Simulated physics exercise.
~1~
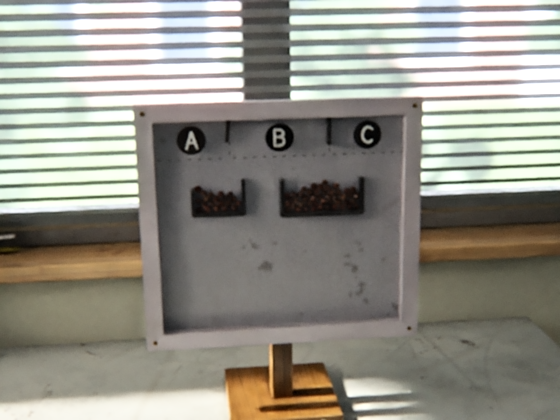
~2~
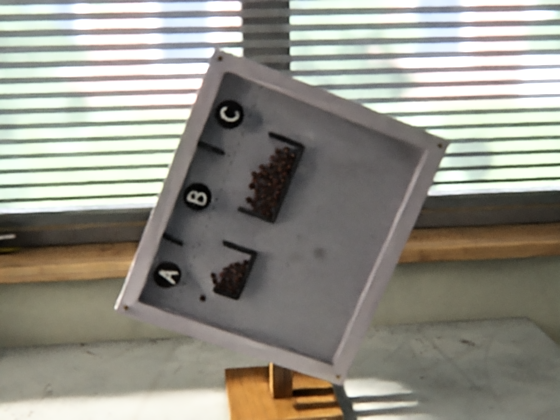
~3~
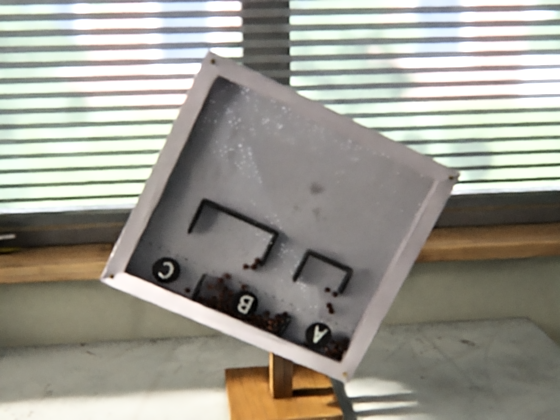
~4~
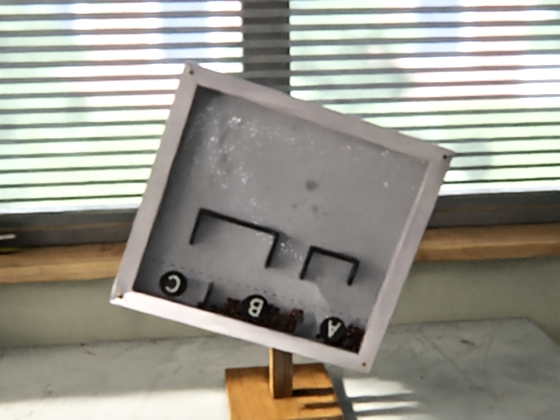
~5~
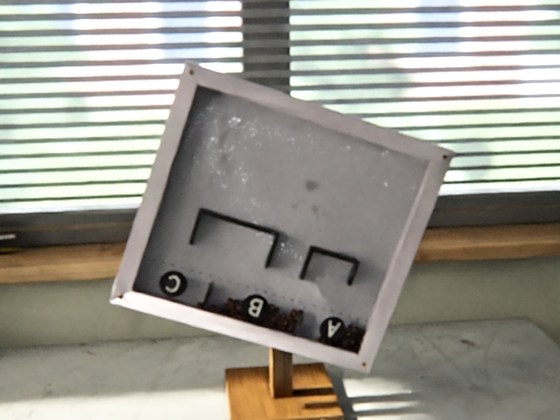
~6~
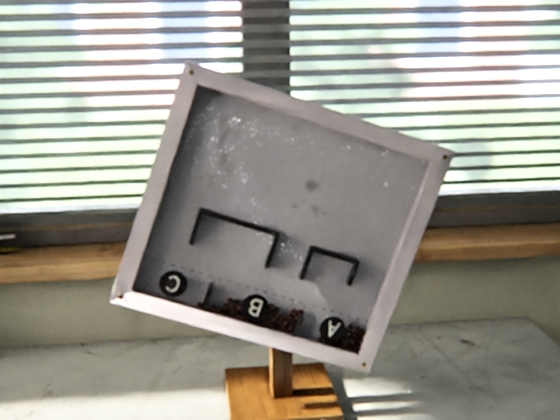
Shadow box turning anticlockwise until nearly upside down, dark beads spilling from two trays and settling along pockets A and B.
